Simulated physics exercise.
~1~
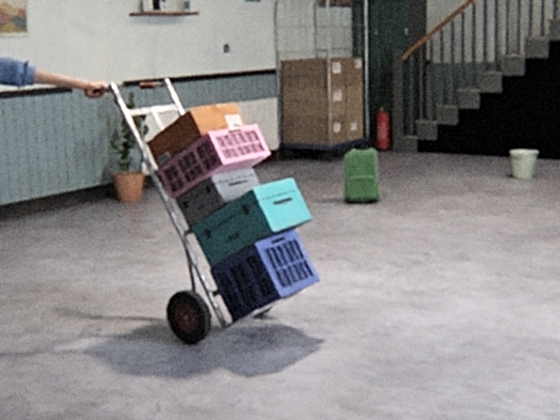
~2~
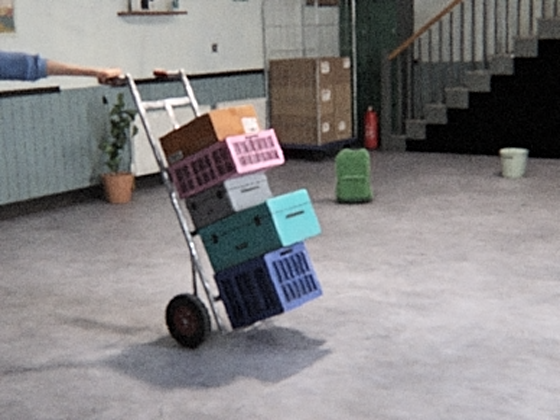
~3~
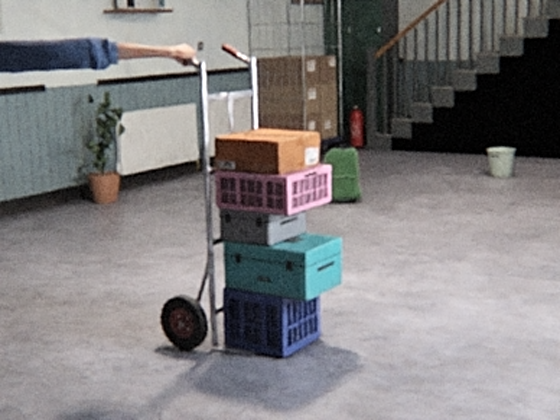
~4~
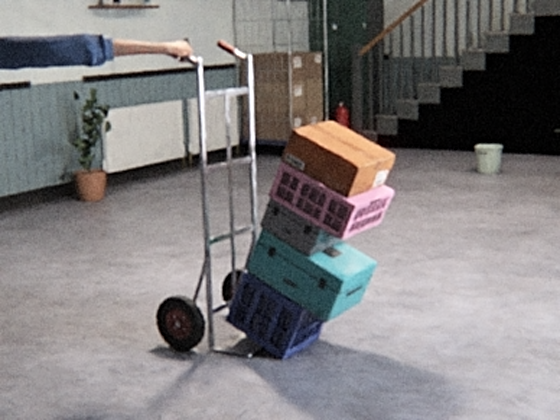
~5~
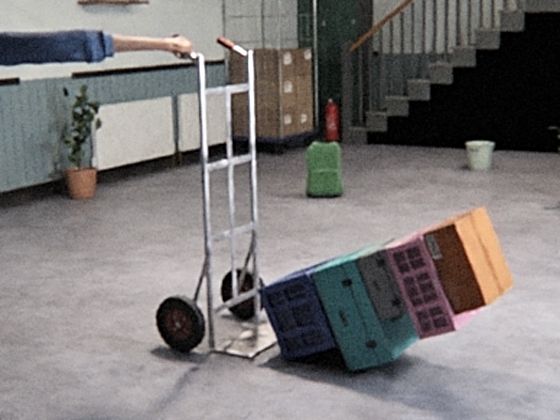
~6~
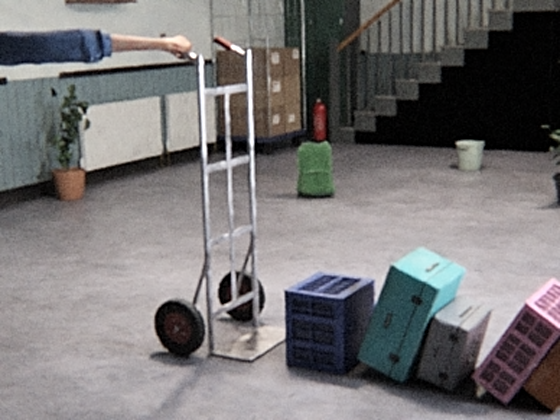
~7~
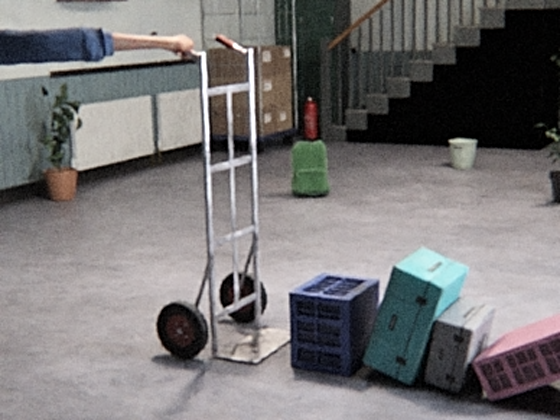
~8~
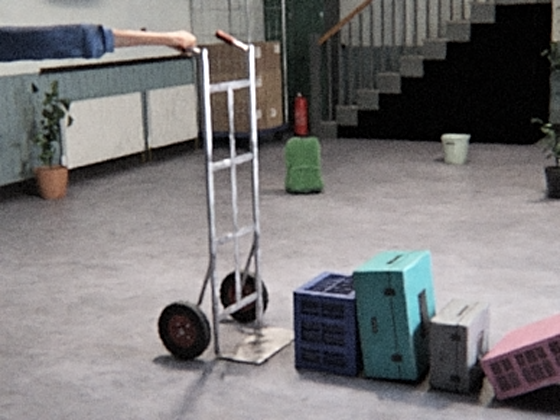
A stacked hand truck swinging upright in a person's grip and stopping, its crates and boxes toppling rightward across the grey floor.
